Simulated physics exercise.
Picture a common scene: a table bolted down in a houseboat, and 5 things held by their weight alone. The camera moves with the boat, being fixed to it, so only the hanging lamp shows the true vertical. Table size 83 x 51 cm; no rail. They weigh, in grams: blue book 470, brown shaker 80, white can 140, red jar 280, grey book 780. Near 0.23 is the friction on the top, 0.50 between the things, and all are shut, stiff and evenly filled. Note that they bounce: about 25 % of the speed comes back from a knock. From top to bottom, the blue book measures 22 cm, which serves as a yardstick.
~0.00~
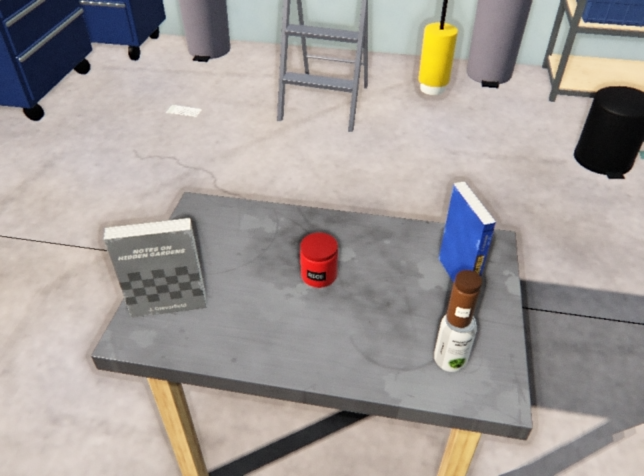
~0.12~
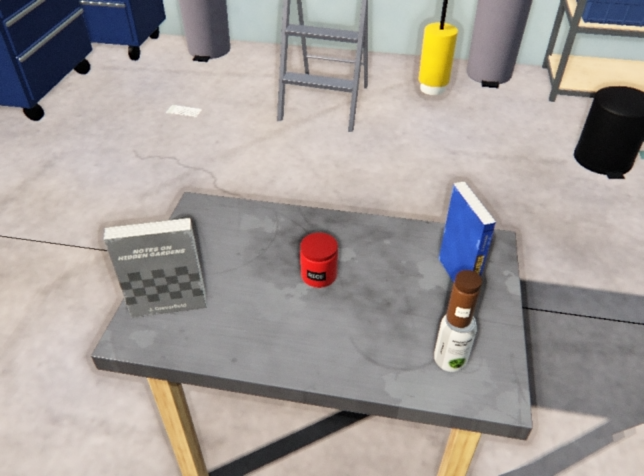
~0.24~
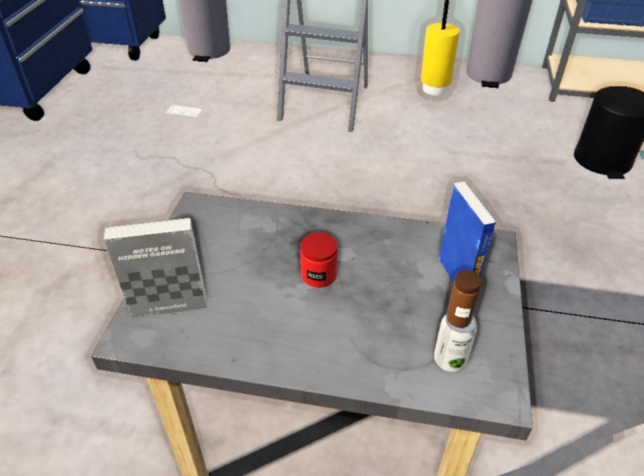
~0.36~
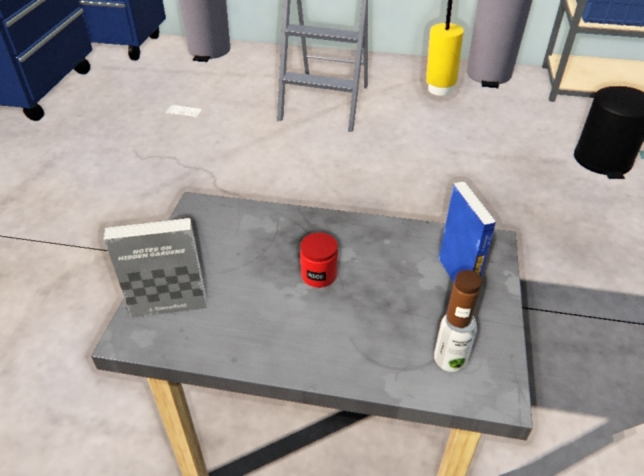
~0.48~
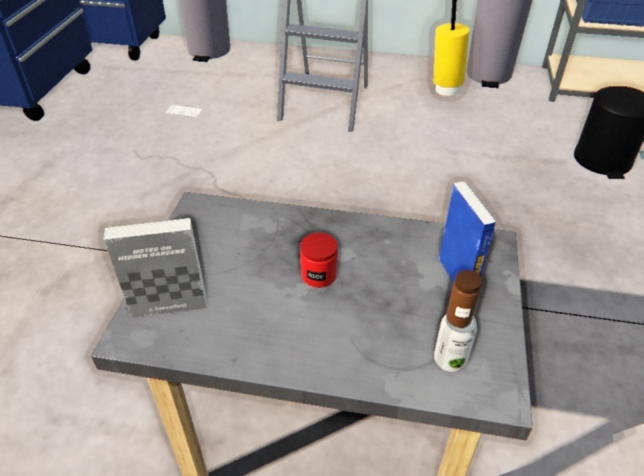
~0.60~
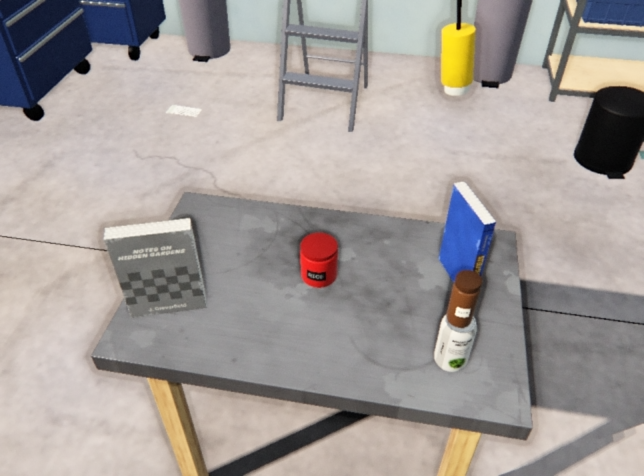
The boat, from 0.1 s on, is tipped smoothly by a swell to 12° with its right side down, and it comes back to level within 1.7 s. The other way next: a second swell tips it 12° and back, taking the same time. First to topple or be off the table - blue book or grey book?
Of the two named, the former goes first.
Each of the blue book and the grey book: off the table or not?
Final state - blue book: Beyond the limits; grey book: Inside the limits.
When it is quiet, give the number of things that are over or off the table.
I get 1.
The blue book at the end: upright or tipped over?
Here's what happens: The blue book comes down.
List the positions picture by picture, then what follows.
The first picture shows boat level; blue book (465, 242); grey book (159, 271).
The second picture shows boat level; red jar (319, 260); brown shaker (464, 299).
The third picture shows floor tilted 1°, right side down; white can (455, 342); red jar (319, 260).
The fourth picture shows floor tilted 3°, right side down; brown shaker (464, 299); white can (455, 342).
The fifth picture shows floor tilted 5°, right side down; red jar (319, 260); brown shaker (464, 299).
The sixth picture shows floor tilted 8°, right side down; blue book (465, 242); grey book (159, 270).
After 1.30 s, floor tilted 8°, right side down; blue book now off the table.
After 1.70 s, boat level.
In the end (4.0 s), off the table, blue book; the other 4 under 5 cm from the start. At the end, from the last picture's camera, blue book near (618, 394), grey book near (159, 270). Blue book went at 1.04 s; grey book was never lost.
